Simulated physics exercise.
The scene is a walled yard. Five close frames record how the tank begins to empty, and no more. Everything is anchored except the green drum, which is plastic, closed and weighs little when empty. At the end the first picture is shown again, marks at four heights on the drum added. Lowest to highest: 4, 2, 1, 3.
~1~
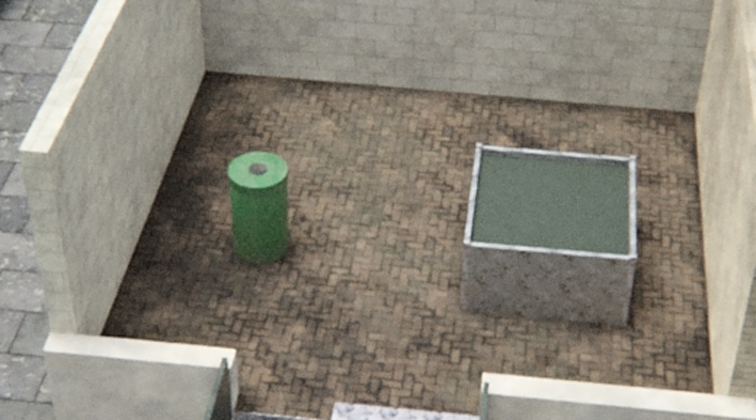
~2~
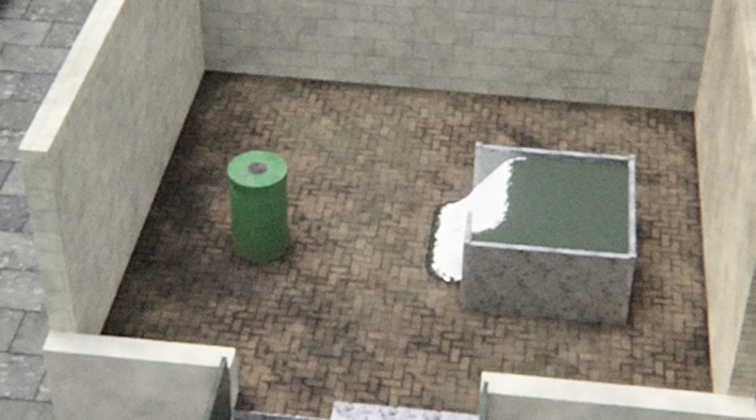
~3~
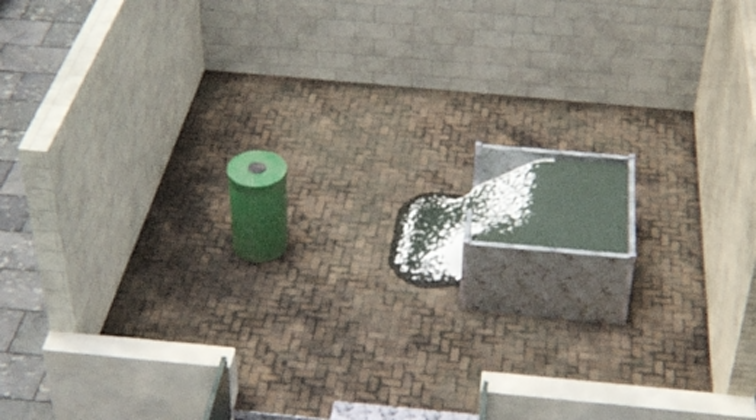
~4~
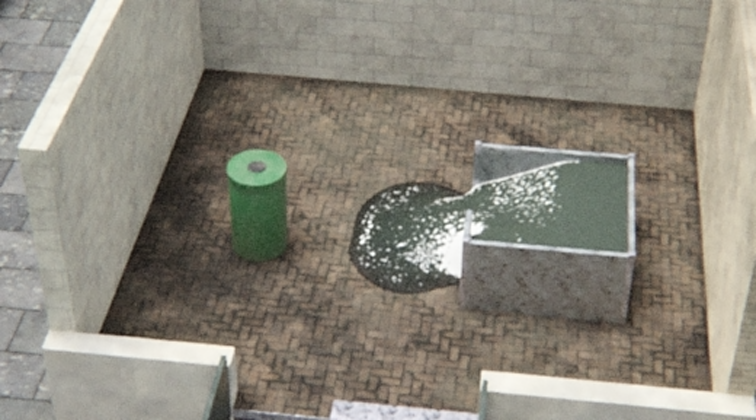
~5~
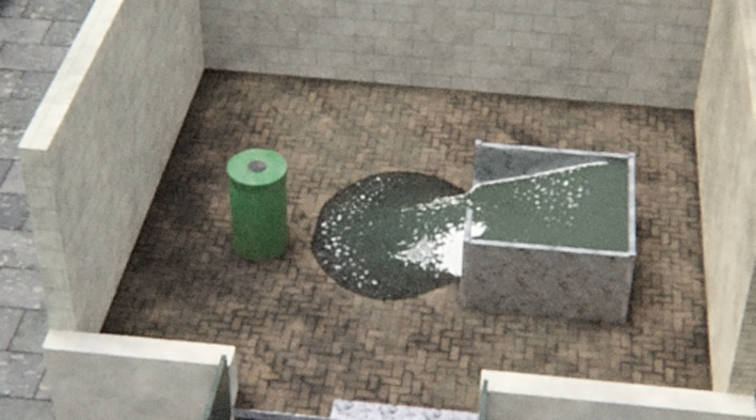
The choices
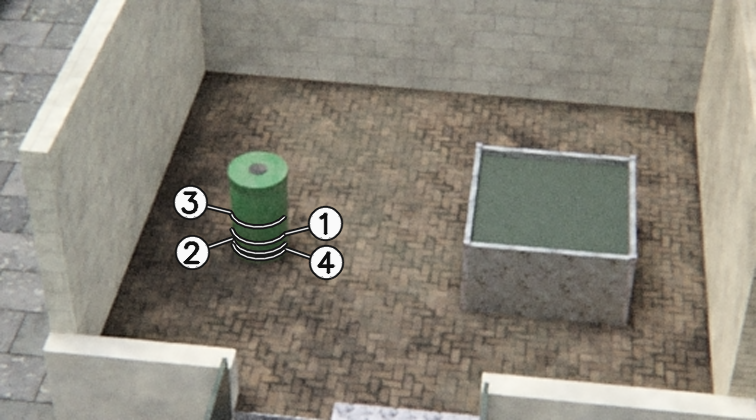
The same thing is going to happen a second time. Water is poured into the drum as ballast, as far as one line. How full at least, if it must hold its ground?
3 is the one.
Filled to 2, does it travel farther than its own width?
Yes.
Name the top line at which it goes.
The answer is 1.
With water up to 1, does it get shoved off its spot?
Yes, it does.
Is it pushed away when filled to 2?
Yes, that goes wrong.
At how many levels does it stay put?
One of the four.
In white, 1 at (254, 243); 2 at (255, 253); 3 at (253, 226); 4 at (255, 258); from the bottom up 4, 2, 1, 3.
If 1 is chosen, it is pushed about half its own width away.
If 2 is chosen, it is pushed about 3 times its own width away.
If 3 is chosen, it does not move.
If 4 is chosen, it is pushed about 4 times its own width away.
